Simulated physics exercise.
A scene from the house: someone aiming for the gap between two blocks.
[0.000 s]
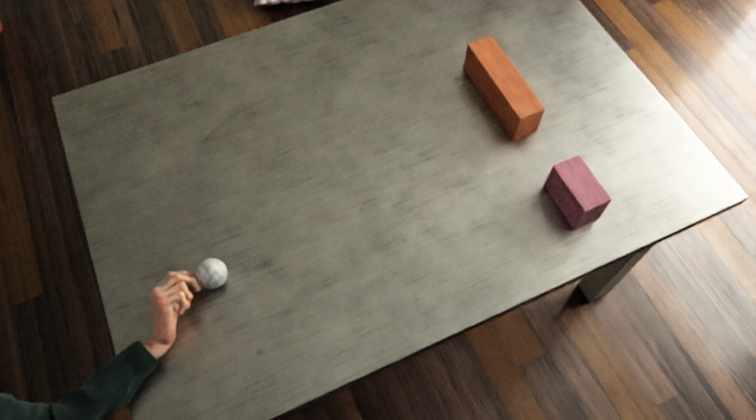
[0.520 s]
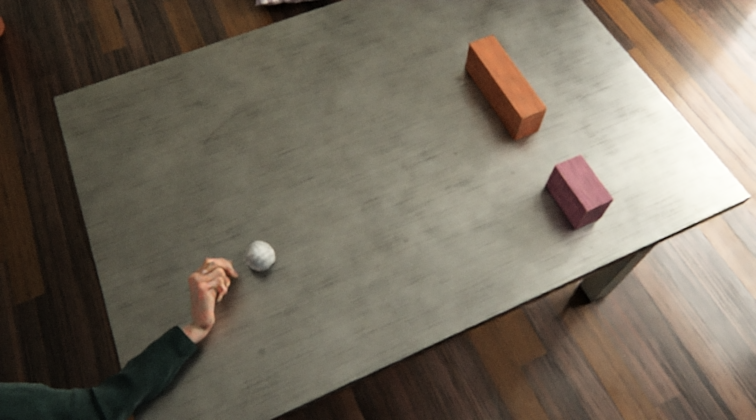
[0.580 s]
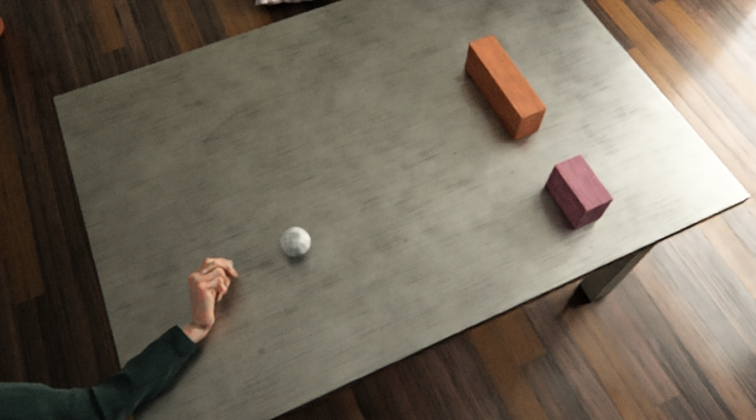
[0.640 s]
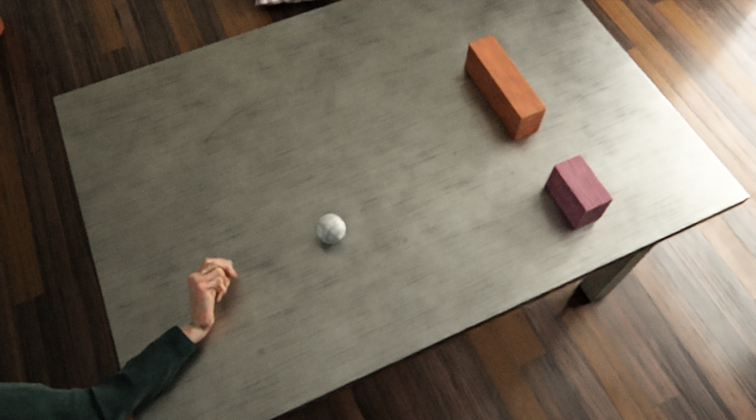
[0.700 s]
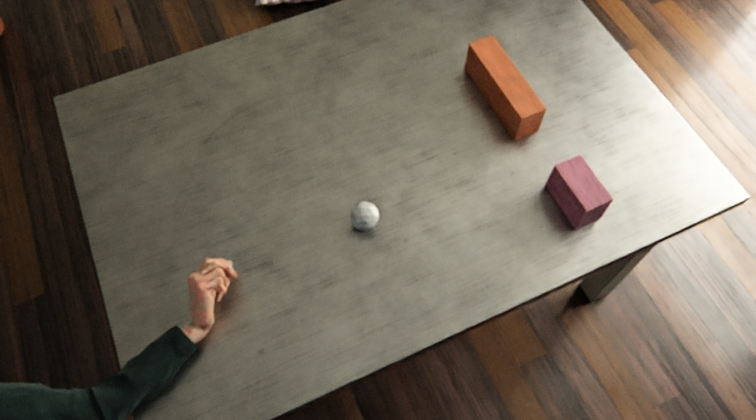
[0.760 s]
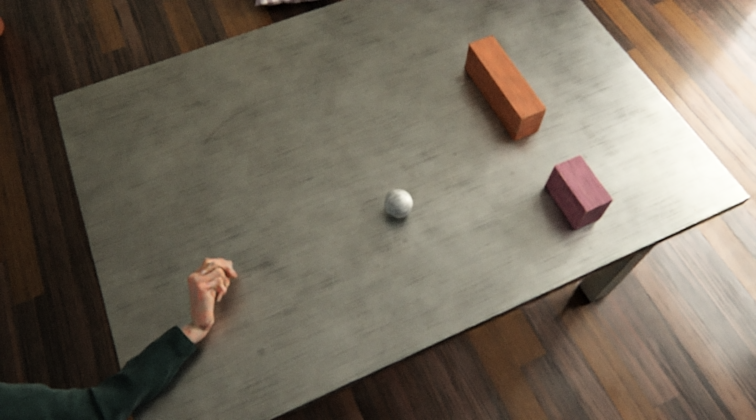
In the video, a hand at the lower left of a gray table releases a small white ball-like object, which rolls steadily rightward and slightly upward across the surface while an orange block and a pink block stay still.
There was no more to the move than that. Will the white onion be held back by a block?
No, it gets past.
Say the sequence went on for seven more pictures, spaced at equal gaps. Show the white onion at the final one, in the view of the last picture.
Predicted centre pixel: Approx. (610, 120).
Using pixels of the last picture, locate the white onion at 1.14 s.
Its centre should be near (593, 130).
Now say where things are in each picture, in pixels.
White onion (212, 274) under the hand; orange block (502, 87), in the first frame.
White onion (260, 256); pink block (578, 192), in the second frame.
White onion (295, 242); orange block (503, 86), in the third frame.
White onion (330, 229); pink block (578, 192), in the fourth frame.
White onion (365, 216); orange block (503, 87), in the fifth frame.
White onion (398, 204); pink block (578, 193), in the sixth frame.
By 1.14 s, white onion heading on near (593, 130).
By 1.60 s, white onion heading on near (725, 137).
By 2.00 s, white onion heading on.
When it is over (2.3 s), the white onion rolls through.
